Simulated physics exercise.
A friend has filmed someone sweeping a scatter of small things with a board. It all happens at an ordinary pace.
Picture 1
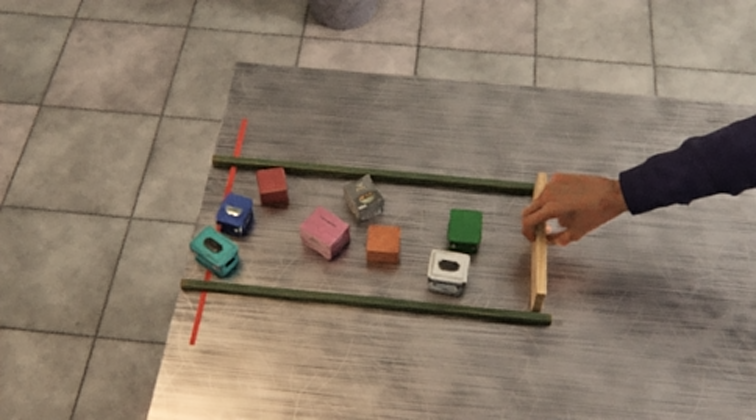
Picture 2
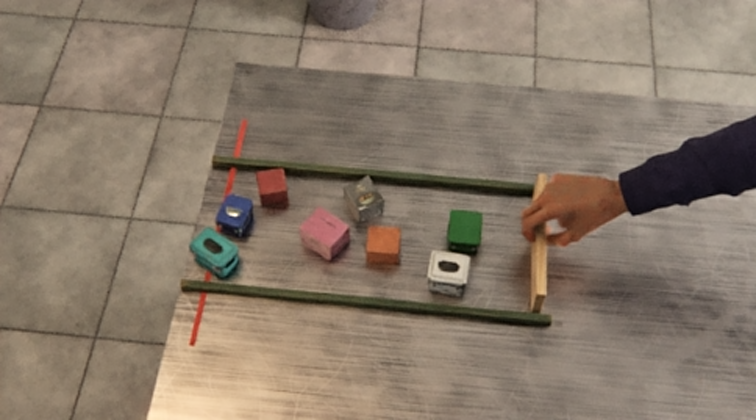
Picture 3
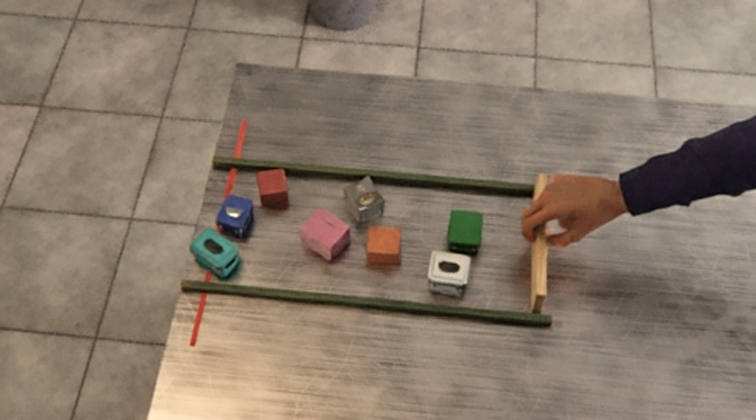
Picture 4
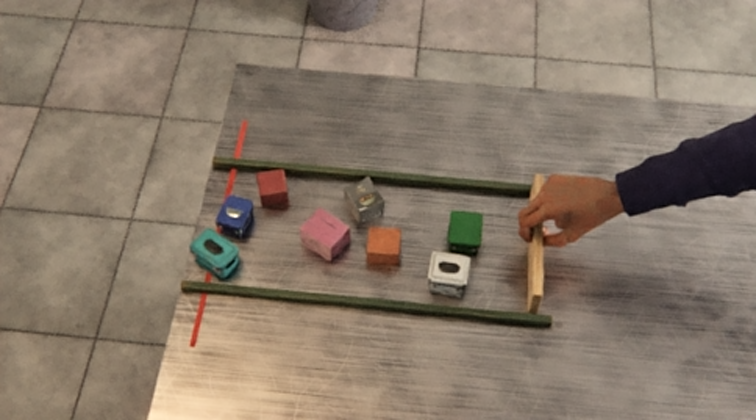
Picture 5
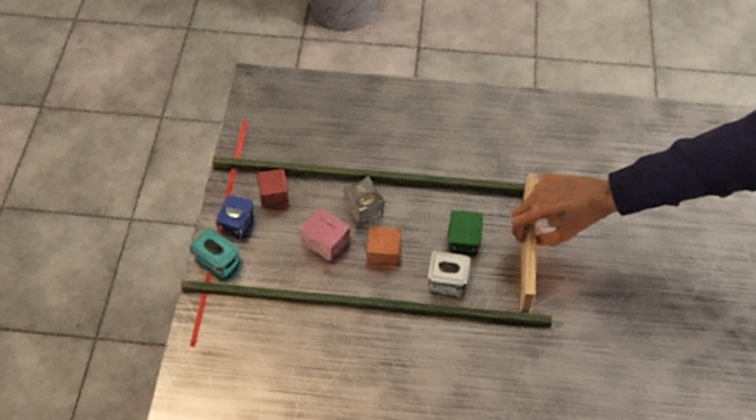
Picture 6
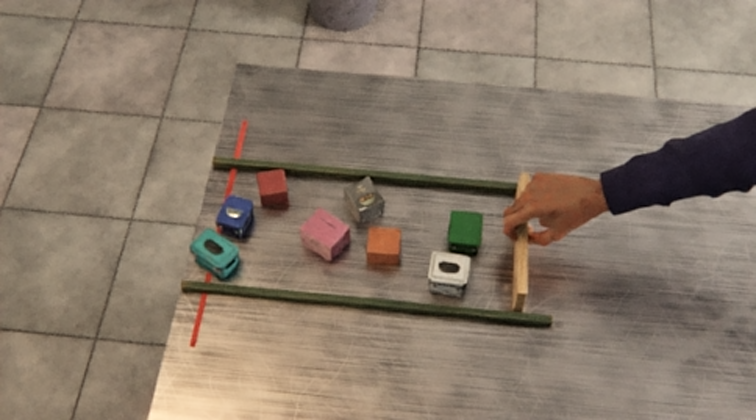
A hand slides a wooden board slightly left between two green rails, toward scattered colourful blocks and cases that stay still.
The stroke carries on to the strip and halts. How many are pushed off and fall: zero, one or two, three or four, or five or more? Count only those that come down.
In the end the number that fall off is five or more.
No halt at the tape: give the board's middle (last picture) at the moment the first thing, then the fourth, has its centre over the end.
Near (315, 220) and (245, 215).
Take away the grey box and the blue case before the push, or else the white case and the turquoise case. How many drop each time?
It would be 3 and 3.
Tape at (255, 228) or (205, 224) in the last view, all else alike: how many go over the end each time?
It would be 2 and 8.
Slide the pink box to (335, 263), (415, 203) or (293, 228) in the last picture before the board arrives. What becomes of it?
In that order, it falls; is kept; tumbles off.
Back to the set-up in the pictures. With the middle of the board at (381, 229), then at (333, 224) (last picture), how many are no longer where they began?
By then 5, and 6.
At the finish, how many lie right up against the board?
3 of them.
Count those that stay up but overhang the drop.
3 of them.
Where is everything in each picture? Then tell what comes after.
The first frame shows turquoise case (215, 253); blue case (235, 216); red block (272, 186); board (539, 242); tape (220, 223).
The second frame shows blue case (235, 216); white case (448, 274).
The third frame shows red block (273, 187); green case (465, 233).
The fourth frame shows turquoise case (216, 254); orange block (384, 246).
The fifth frame shows blue case (236, 217); board (529, 242).
The sixth frame shows turquoise case (216, 254); blue case (236, 217); red block (273, 187); board (521, 241); tape (221, 225).
Soon after, none off yet; turquoise case at rest near (216, 254); blue case at rest near (236, 217); red block at rest near (273, 187).
Then, none off yet; turquoise case at rest near (214, 255); blue case moved about its own width near (199, 212); red block at rest near (273, 187).
At rest, the number that fall off is five or more; fallen, orange block, pink box, red block, blue case and turquoise case.
